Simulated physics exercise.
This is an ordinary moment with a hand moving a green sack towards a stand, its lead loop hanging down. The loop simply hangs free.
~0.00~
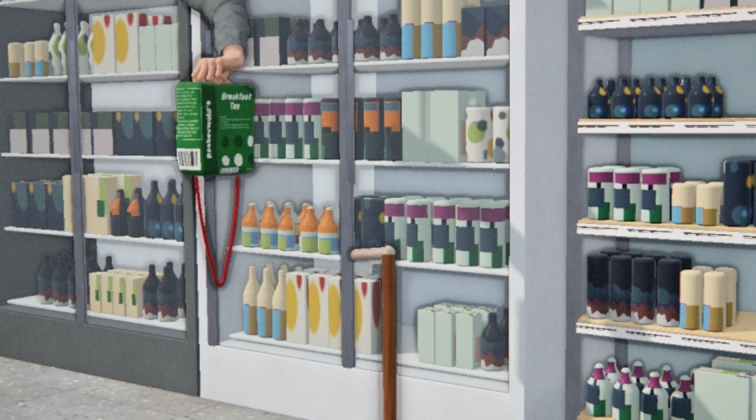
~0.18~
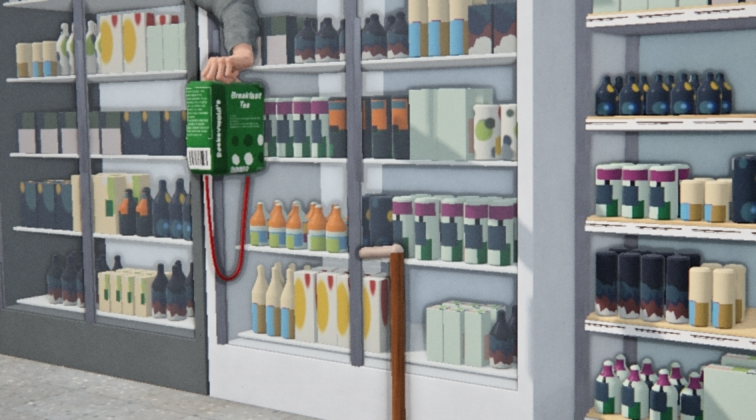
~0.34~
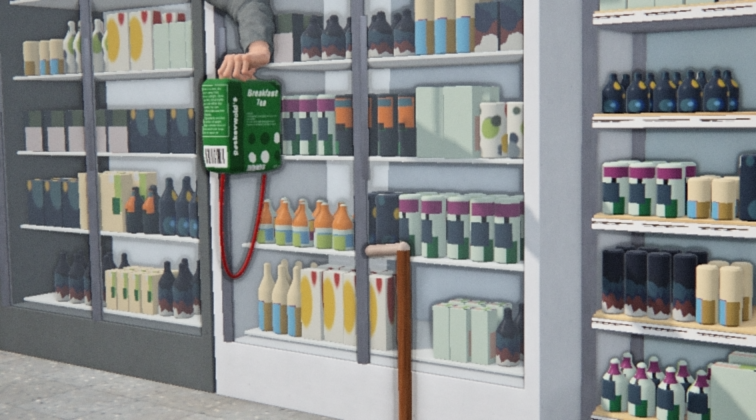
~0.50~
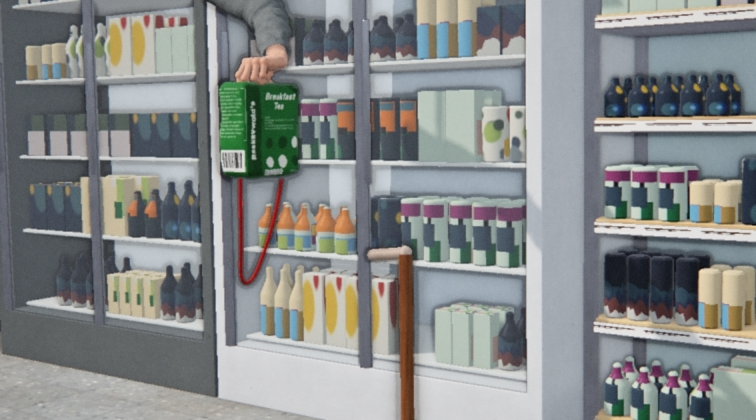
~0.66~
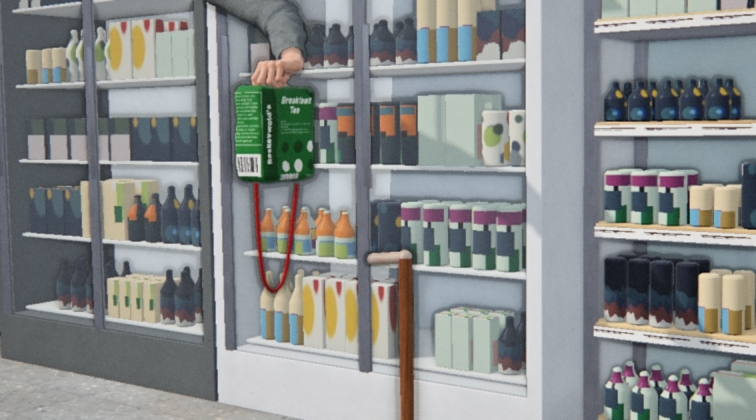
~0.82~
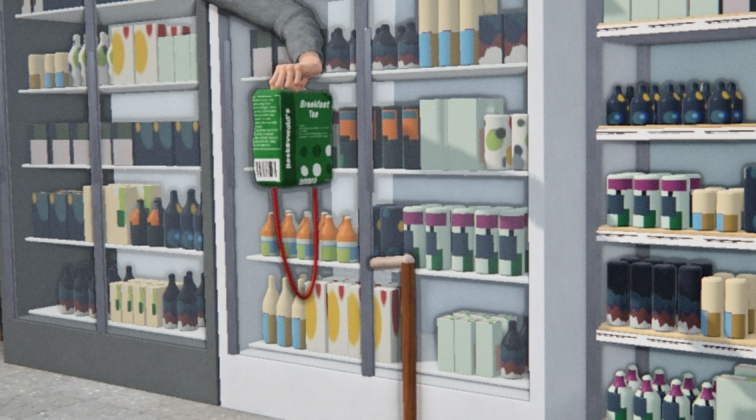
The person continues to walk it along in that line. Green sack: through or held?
It gets trapped.
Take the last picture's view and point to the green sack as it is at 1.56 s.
At about (373, 137).
After 1.56 s, sack nearing the post near (373, 137).
After 2.20 s, sack past the post near (449, 137).
At rest, sack past the post near (482, 136); loop tight round the post, hand stopped. The green sack gets caught.
